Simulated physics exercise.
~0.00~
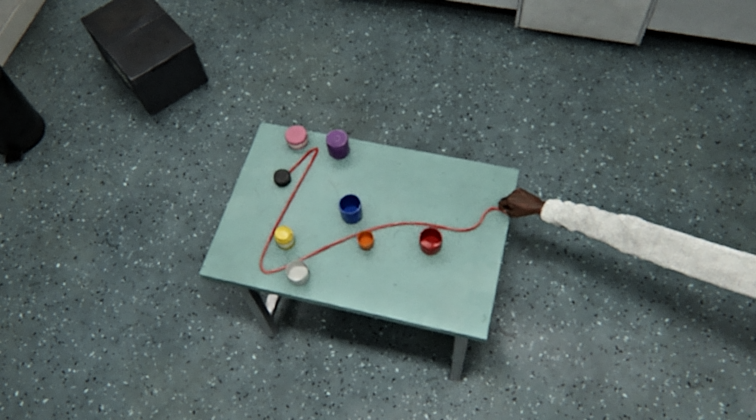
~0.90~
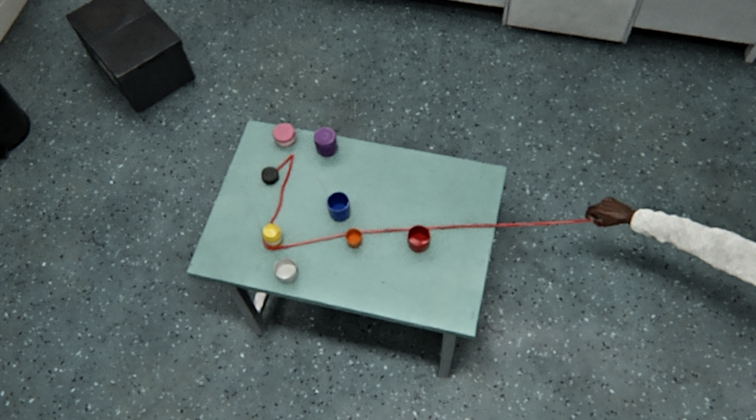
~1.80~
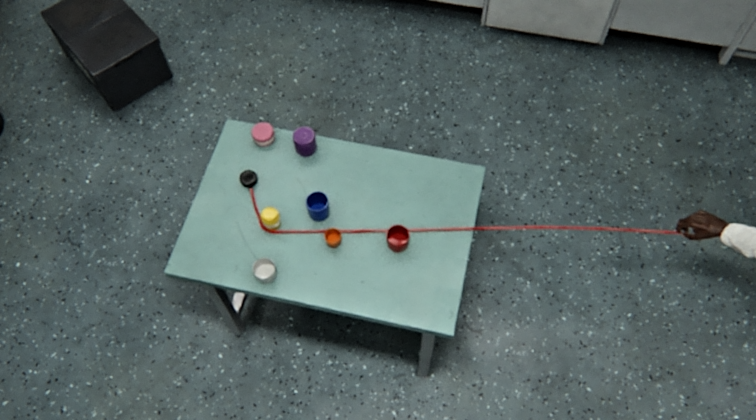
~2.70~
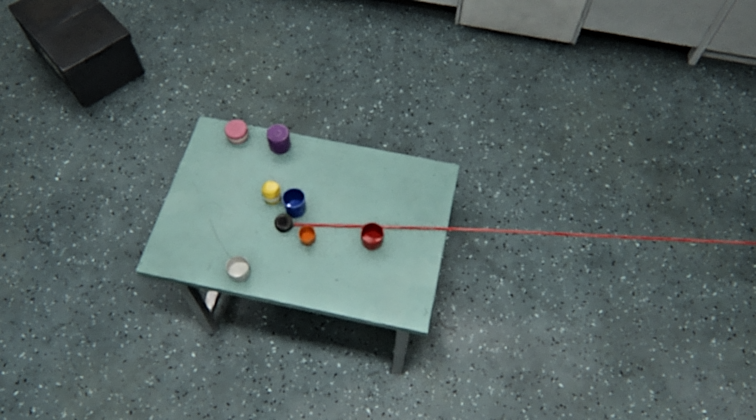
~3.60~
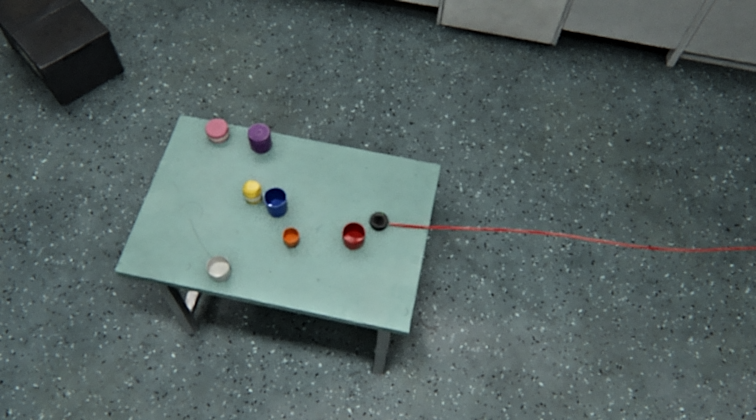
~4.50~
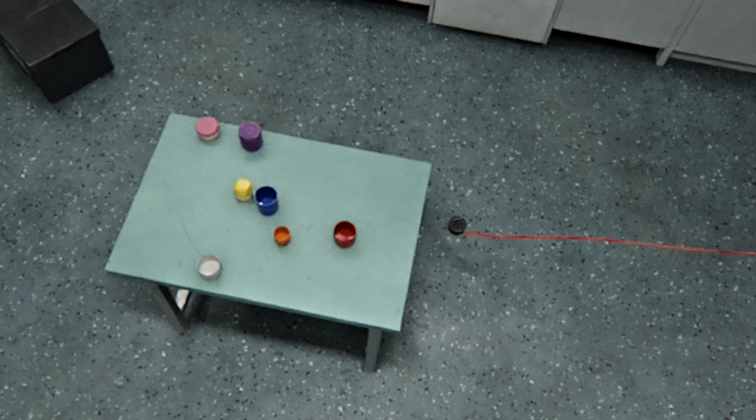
The clip opens on a slanted overhead view of a pale green table holding small round containers and a black lamp base, with a red lead winding among them to a hand at the right. The hand pulls the lead rightward, drawing its slack straight past the yellow jar. As the lead tightens, it drags the yellow jar up and right toward the blue mug. The black base slides down and right, then passes between the blue and orange mugs. It continues past the red mug and leaves the table's right edge, while the other containers stay put.
